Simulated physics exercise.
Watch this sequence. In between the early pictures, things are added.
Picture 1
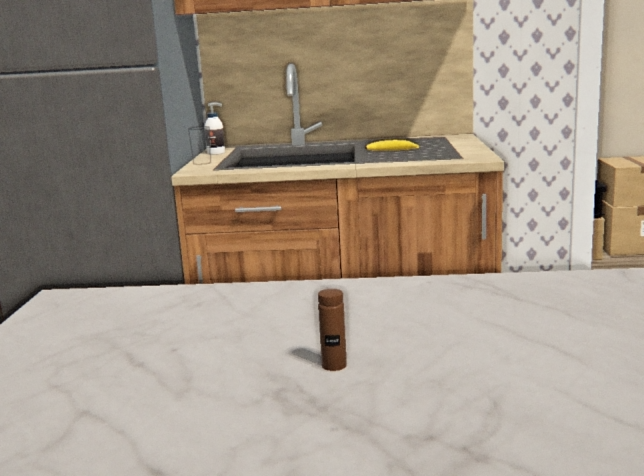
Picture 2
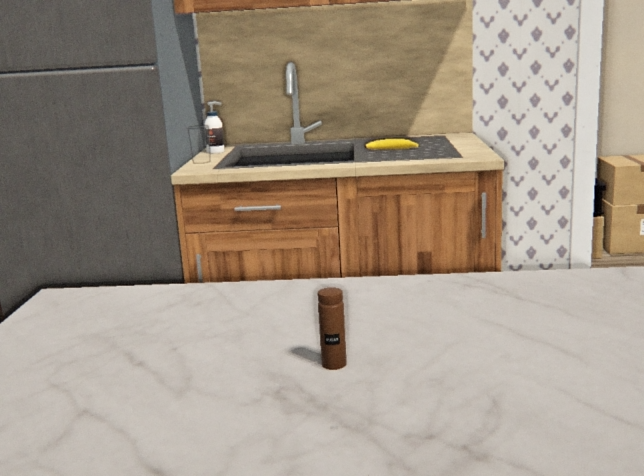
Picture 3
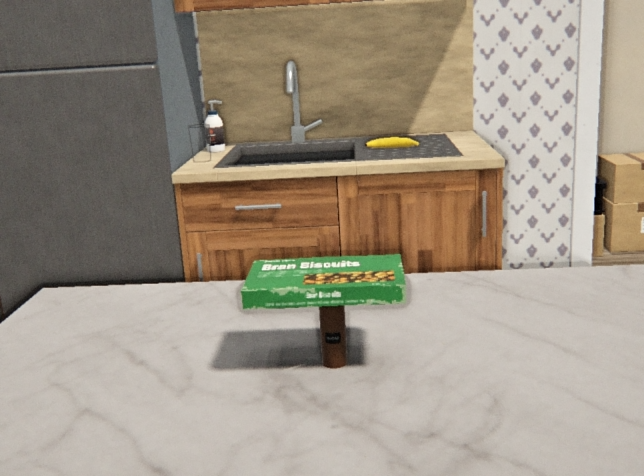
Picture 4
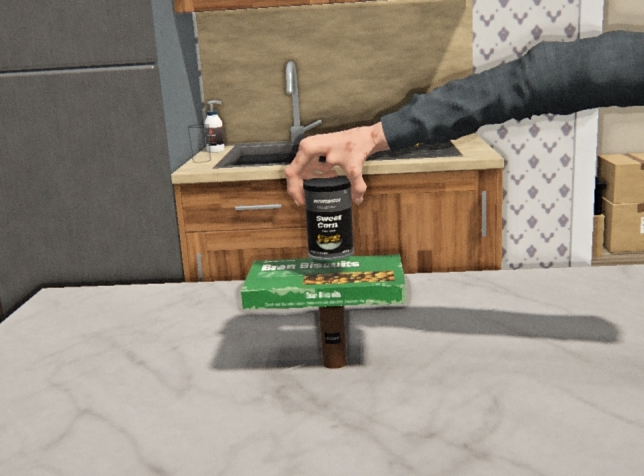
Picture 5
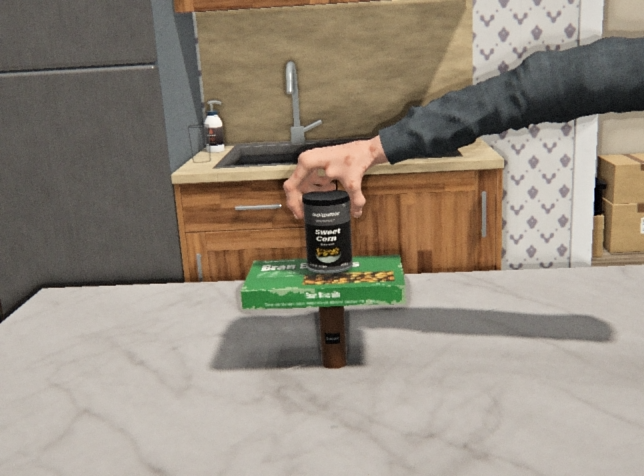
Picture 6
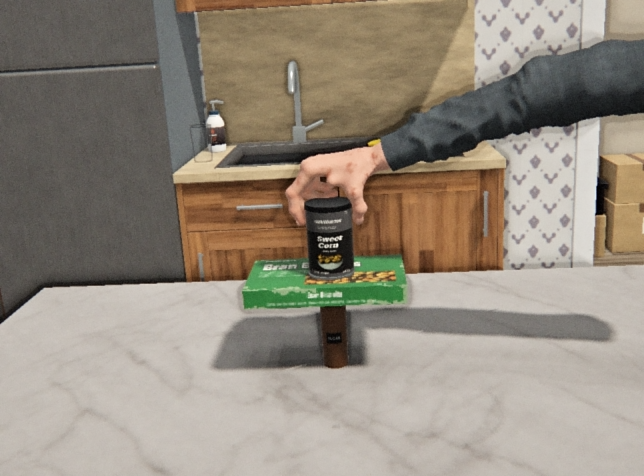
At the start, a small brown cylindrical container stands alone on a pale marble counter, with a kitchen sink behind it. A green biscuit packet then appears lying across its top. Next, a hand reaching in from the right lowers a black tin onto the packet and keeps holding it.
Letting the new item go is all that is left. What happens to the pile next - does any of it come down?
Nothing comes down.
Then, 0.30 s after the last picture, nothing has stirred.
Then, 0.70 s after the last picture, black tin resting near (330, 238).
At rest, all 3 in place. Seen from the same camera at the end, black tin near (330, 238). The stack holds.
